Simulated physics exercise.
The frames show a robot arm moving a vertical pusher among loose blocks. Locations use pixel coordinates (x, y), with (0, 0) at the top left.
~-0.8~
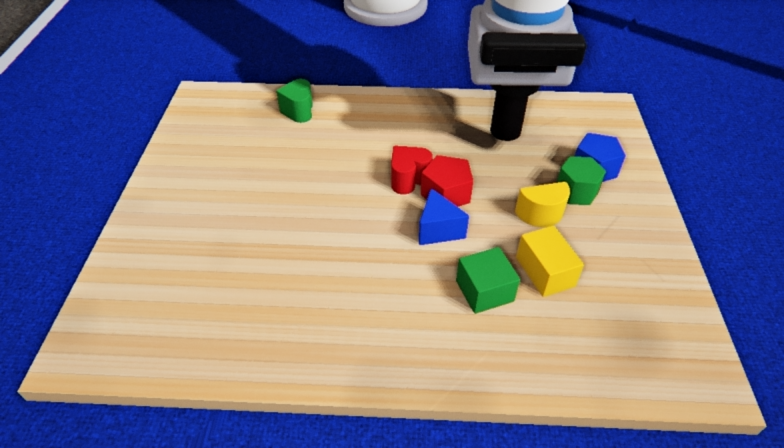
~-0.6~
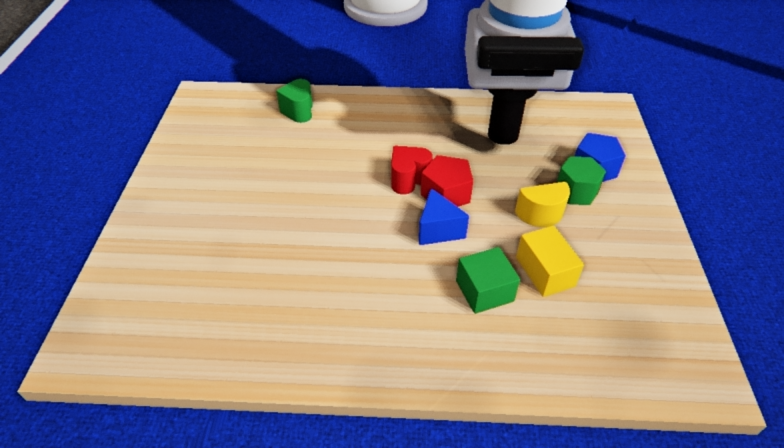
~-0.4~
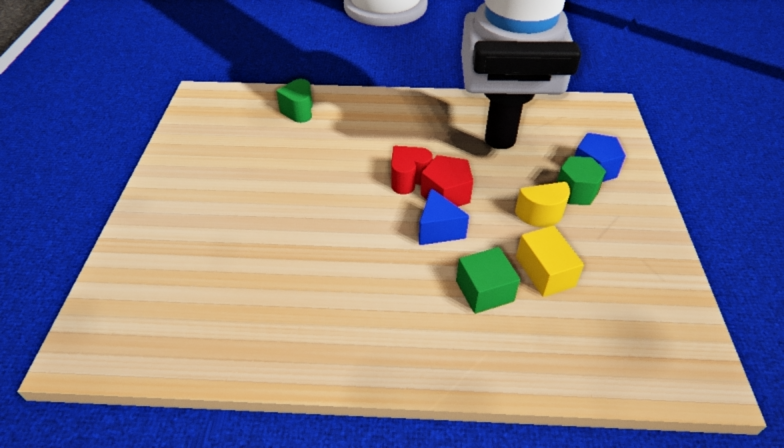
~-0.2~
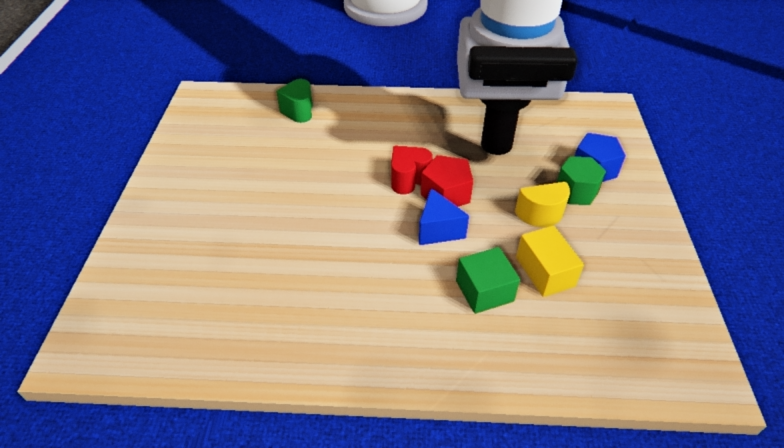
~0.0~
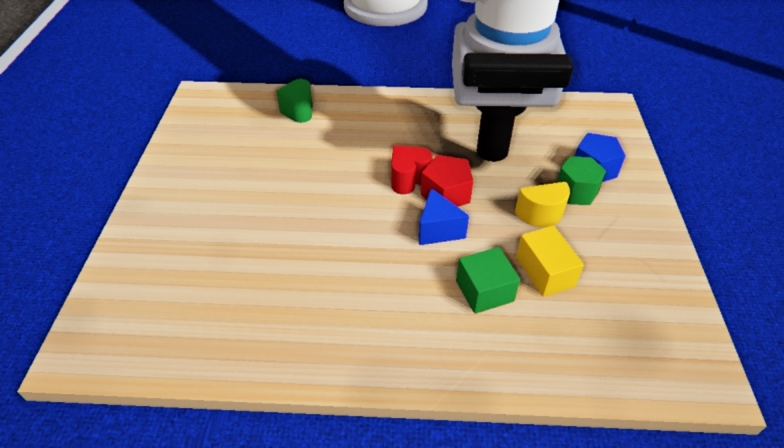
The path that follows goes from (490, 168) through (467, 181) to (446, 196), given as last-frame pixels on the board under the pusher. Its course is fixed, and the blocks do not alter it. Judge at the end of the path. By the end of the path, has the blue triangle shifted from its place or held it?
That block will leave its spot.
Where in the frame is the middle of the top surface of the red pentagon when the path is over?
(411, 189)
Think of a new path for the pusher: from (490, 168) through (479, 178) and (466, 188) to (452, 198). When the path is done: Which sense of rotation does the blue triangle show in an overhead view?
Looking down, it rotates anti-clockwise.
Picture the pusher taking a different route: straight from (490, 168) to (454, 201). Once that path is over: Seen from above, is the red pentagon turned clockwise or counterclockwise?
The red pentagon rotates clockwise.
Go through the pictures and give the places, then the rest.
The first picture shows tip of the pusher at (505, 132), middles of tops, red heart at (409, 157), blue triangle at (440, 208), red pentagon at (449, 171), yellow D-shaped block at (548, 193).
The second picture shows pusher at (503, 136), nothing pushed.
The third picture shows pusher at (500, 140), nothing pushed.
The fourth picture shows pusher at (496, 145), nothing pushed.
The fifth picture shows pusher at (492, 152), red heart at (409, 157), blue triangle at (440, 208), red pentagon at (449, 171), yellow D-shaped block at (548, 193).
The first path, step by step. Halfway along, pusher at (469, 165); blue triangle at (438, 211), turned 15° anticlockwise; red pentagon at (438, 177).
At the end, pusher at (447, 180); red heart at (406, 156); blue triangle at (432, 216), turned 55° anticlockwise; red pentagon at (411, 189), turned 15° clockwise; yellow D-shaped block unmoved.
